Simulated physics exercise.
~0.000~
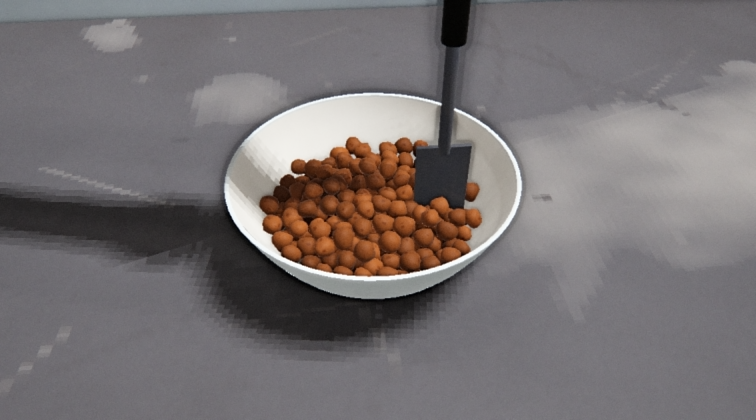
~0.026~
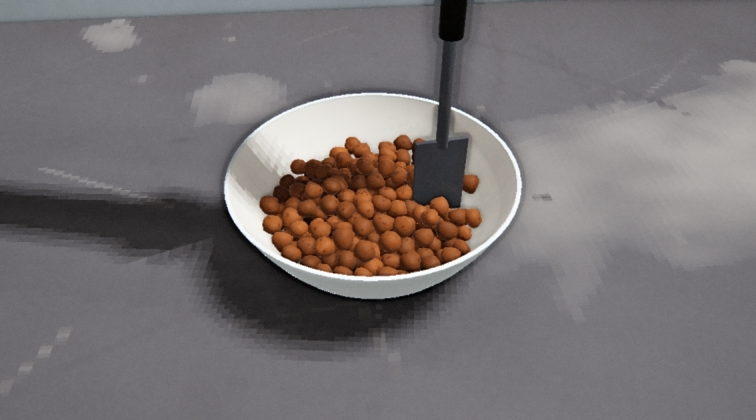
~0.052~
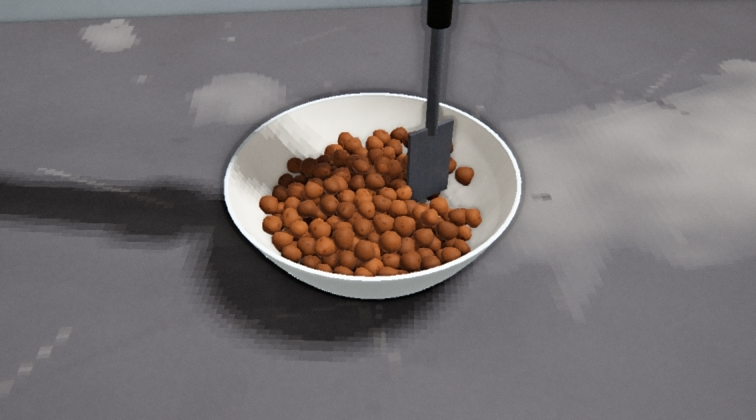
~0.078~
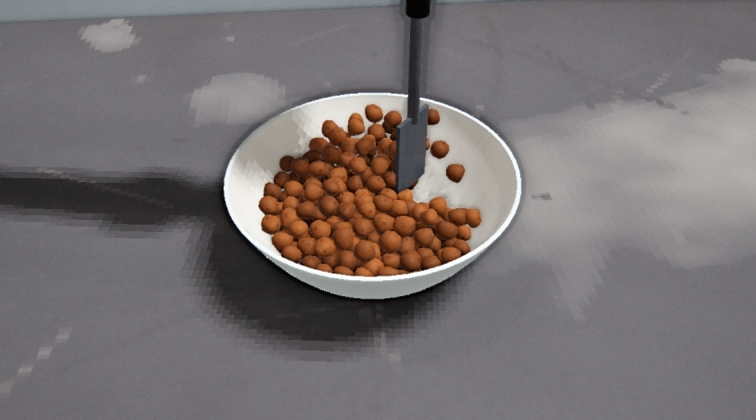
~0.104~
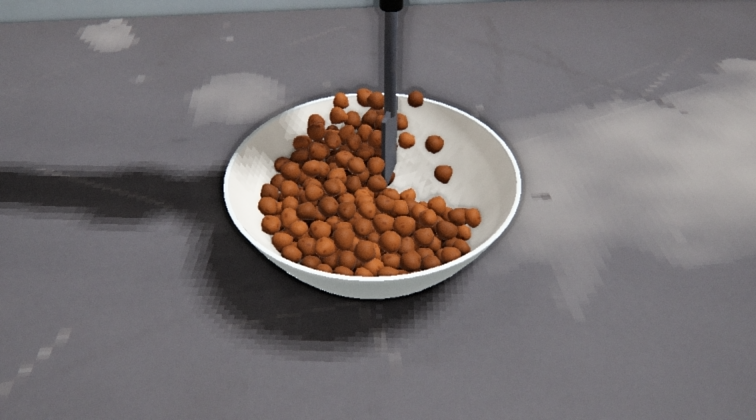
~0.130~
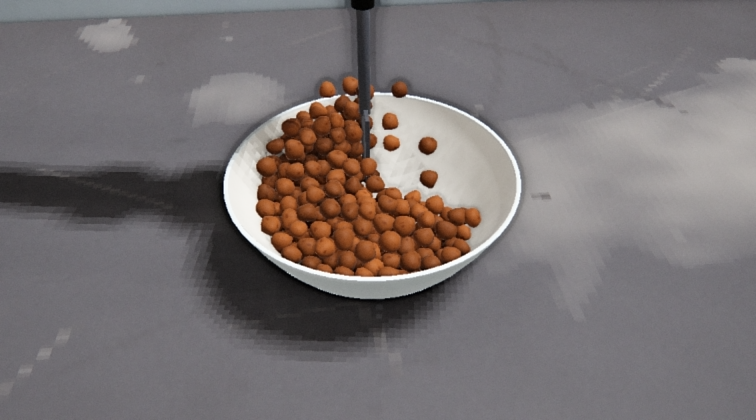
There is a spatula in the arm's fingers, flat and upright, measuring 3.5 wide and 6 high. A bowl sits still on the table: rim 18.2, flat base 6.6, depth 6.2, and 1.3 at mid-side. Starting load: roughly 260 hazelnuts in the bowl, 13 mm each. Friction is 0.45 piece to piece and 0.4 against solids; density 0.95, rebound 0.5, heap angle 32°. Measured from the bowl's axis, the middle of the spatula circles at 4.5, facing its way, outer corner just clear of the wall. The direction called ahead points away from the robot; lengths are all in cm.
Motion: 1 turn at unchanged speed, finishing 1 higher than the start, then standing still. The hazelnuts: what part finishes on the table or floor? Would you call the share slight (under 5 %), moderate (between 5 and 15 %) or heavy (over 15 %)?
I would call it heavy.
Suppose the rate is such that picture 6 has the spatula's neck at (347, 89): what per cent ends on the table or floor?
I'd say near 30 per cent.
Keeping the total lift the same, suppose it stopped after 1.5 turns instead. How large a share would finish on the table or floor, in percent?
About 40 per cent.
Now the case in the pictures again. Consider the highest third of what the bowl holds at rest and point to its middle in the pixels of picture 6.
The centre sits around (401, 172) in the last picture.
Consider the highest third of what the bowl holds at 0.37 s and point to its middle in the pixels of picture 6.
I'd say about (433, 231).
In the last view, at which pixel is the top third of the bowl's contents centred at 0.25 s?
About pixel (297, 216).
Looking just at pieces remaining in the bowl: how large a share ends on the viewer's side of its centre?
Around 40 per cent of what the bowl keeps.
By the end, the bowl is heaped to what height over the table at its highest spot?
About 6.0 cm.
After 0.25 s, 192° round, highest piece 11 above the table; 238 in the bowl, 3 on the table or floor, 19 in flight or on the tool.
After 0.37 s, 293° round, highest piece 11 above the table; 207 in the bowl, 29 on the table or floor, 24 in flight or on the tool.
After 0.63 s, 0° round, highest piece 6 above the table; 187 in the bowl, 72 on the table or floor, 1 in flight or on the tool.
After 1.33 s, 0° round, highest piece 6 above the table; 187 in the bowl, 73 on the table or floor.
At rest, 187 in the bowl, 73 on the table or floor. That is 28 % on the table or floor.
